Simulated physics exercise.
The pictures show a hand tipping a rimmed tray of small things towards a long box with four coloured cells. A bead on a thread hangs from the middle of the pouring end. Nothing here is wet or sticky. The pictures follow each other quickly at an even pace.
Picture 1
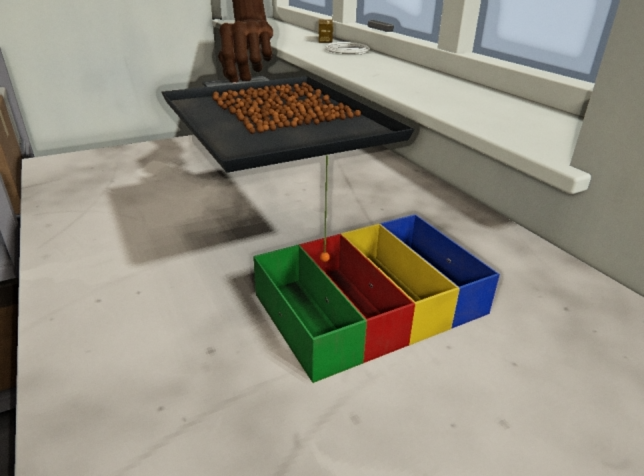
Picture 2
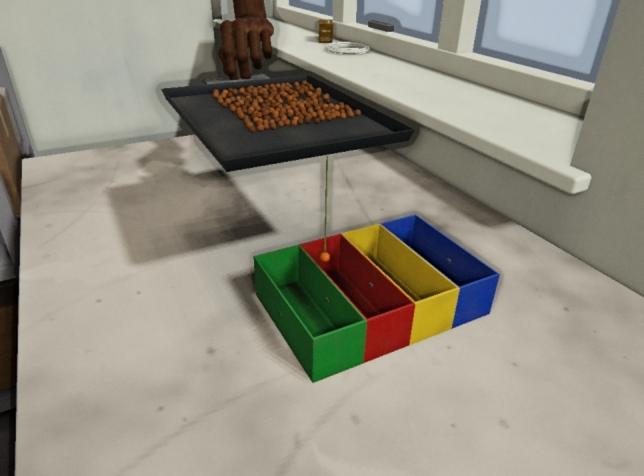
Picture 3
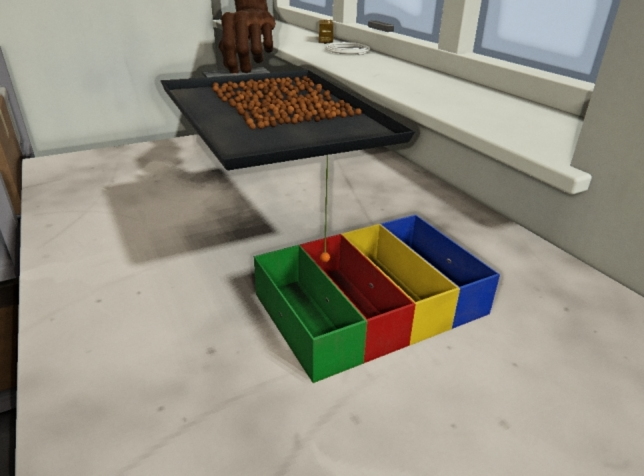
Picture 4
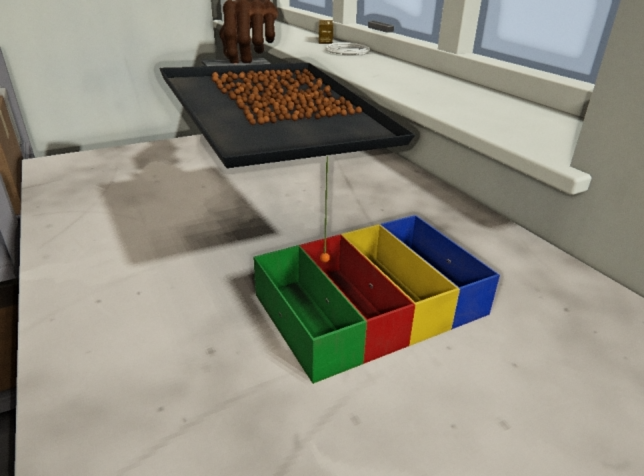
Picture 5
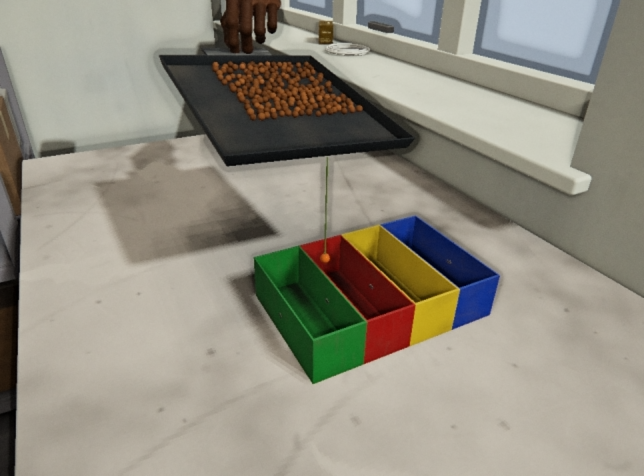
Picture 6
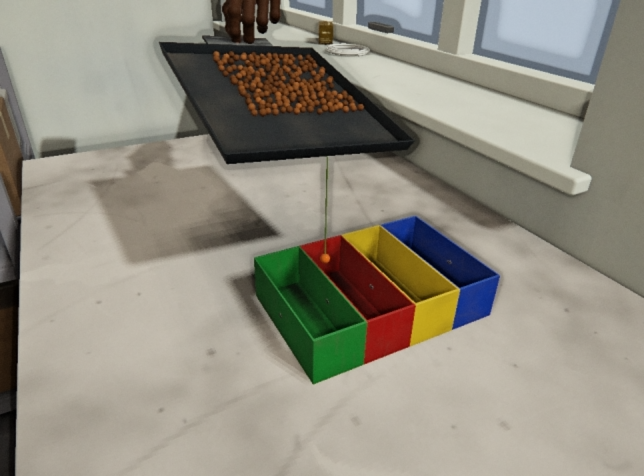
A hand slowly raising the far side of a dark tray of small brown balls above a box with four coloured cells.
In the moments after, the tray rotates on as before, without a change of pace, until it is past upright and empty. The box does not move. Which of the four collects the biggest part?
The yellow one ends fullest.
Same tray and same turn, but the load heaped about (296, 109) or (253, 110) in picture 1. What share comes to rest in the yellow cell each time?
Near 70 % and 60 %.
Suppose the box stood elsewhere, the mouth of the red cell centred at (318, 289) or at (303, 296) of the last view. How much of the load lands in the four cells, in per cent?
About 90 and 80 per cent.
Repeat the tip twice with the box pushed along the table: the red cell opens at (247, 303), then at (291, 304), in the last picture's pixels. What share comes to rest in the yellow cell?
Near 0 % and 0 %.
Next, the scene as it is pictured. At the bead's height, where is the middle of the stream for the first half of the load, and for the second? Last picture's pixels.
The first part at (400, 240); the rest at (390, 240).
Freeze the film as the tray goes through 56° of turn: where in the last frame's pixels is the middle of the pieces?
At about (382, 142).
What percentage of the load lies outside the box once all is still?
Some 0 per cent.
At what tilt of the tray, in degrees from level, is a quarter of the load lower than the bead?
Around 70° of tilt.
Shortly afterwards, tray tipped steeply; the bulk on the tray; a little in the yellow cell; a little in the blue cell; only a few in the red cell; a little falling or outside the box.
Next, tray tipped right over; near a third on the tray; near a quarter in the yellow cell; a little in the blue cell; a little in the red cell; near a quarter falling or outside the box.
Some moments later, tray tipped past a quarter turn; near two thirds in the yellow cell; a little in the blue cell; a little in the red cell; only a few falling or outside the box.
In the end, tray tipped past a quarter turn; near two thirds in the yellow cell; a little in the blue cell; a little in the red cell; none at all in the green cell; only a few outside the box.
